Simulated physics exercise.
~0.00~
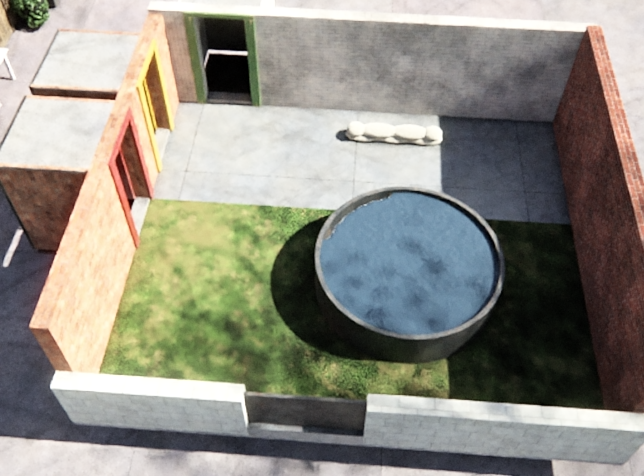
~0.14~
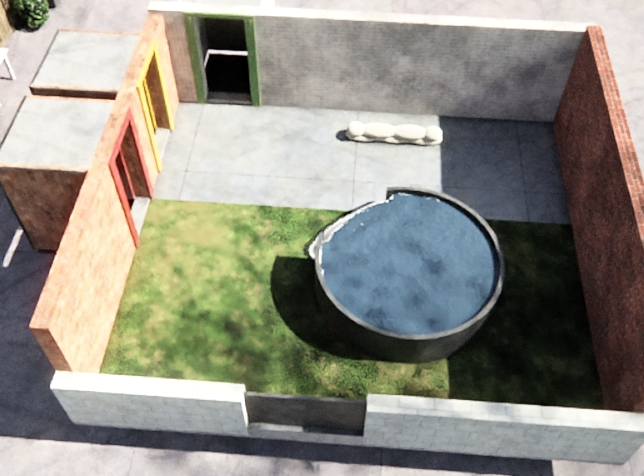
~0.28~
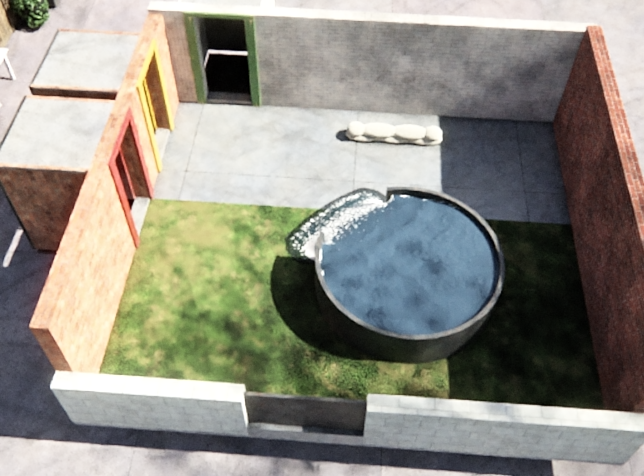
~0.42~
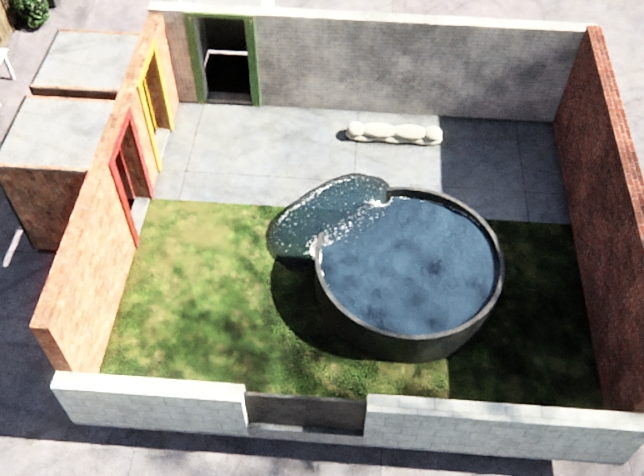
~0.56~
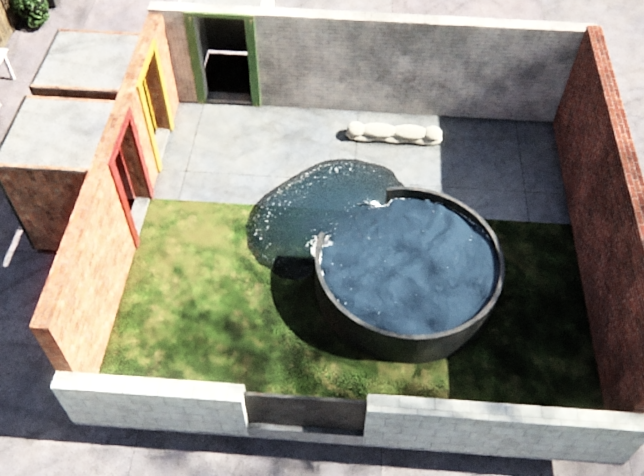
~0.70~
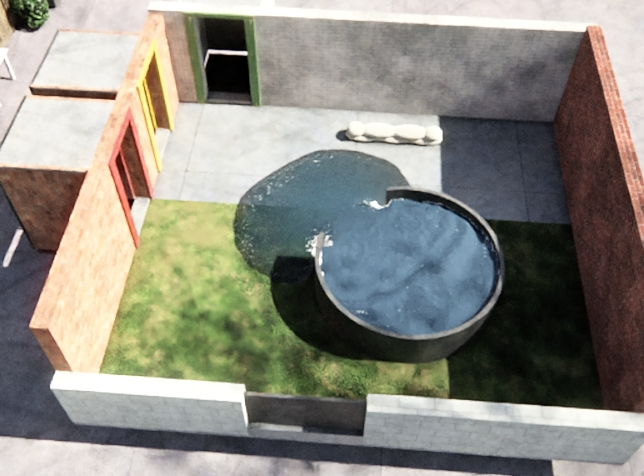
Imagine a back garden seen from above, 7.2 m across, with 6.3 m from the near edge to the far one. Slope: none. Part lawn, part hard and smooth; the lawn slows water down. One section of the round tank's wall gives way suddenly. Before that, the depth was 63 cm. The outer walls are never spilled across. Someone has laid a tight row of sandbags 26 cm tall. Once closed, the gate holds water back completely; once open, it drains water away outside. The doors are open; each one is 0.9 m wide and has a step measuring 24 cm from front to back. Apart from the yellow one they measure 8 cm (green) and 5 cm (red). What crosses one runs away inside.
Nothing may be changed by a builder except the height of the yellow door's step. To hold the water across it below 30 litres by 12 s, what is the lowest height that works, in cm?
Close to 20 cm is just enough.
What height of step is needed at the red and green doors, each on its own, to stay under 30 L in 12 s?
Some 9.0 cm for red, some 21 cm for green.
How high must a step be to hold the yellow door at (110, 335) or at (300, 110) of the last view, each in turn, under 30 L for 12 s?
In turn: About 6.0 cm, about 22 cm.
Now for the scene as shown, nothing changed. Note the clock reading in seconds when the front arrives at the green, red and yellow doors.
Green: 1.6 s; red: 2.2 s; yellow: 1.6 s.
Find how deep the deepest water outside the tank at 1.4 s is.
Around 32 centimetres.
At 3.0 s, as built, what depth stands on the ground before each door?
Before green it's 22 cm, before red 13 cm, before yellow 25 cm.
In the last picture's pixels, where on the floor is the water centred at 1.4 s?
About (373, 256).
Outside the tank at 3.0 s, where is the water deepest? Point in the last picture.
At about pixel (178, 107).
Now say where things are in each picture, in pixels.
The first frame shows the round tank at (409, 260) is whole and still, 63 cm deep; the yellow door at (155, 107) is dry.
In the second frame, the front is at a hidden place, 0.3 m from the gap on the far side; 0.4 m2 of floor is wet, 63 cm left at the back.
In the third frame, the front is at (360, 192), 0.7 m from the gap on the far side; 1.1 m2 of floor is wet, 63 cm left at the back.
In the fourth frame, the gap is on the far side, the front 1.1 m out at (337, 181); the back of the round tank holds 63 cm.
In the fifth frame, the front is at (318, 167), 1.5 m from the gap on the far side; 3.8 m2 of floor is wet, 63 cm left at the back.
In the sixth frame, the front is at (262, 184), 1.8 m from the gap on the far side; 5.0 m2 of floor is wet, 63 cm left at the back; 2.0 m in a straight line remain to the yellow door at (155, 107).
After 1.4 s water covers 30 % of the floor, deepest (32 cm) near (348, 226); it has not reached the yellow door.
After 3.0 s water covers 50 % of the floor, deepest (36 cm) near (178, 107); 25 cm at the yellow door, 82 litres in over its 7 cm step.
After 12.0 s water covers 95 % of the floor, deepest (9 cm) near (270, 413); 8 cm at the yellow door, 313 litres in over its 7 cm step.
At the yellow door as built, the water arrived by 1.6 s and peaked near 26 cm at 3.2 s.
With a step of 17.5 cm, 53 litres would have come in within the 12 s; with 24 cm, 11 litres. So under 30 litres takes about 20 cm.
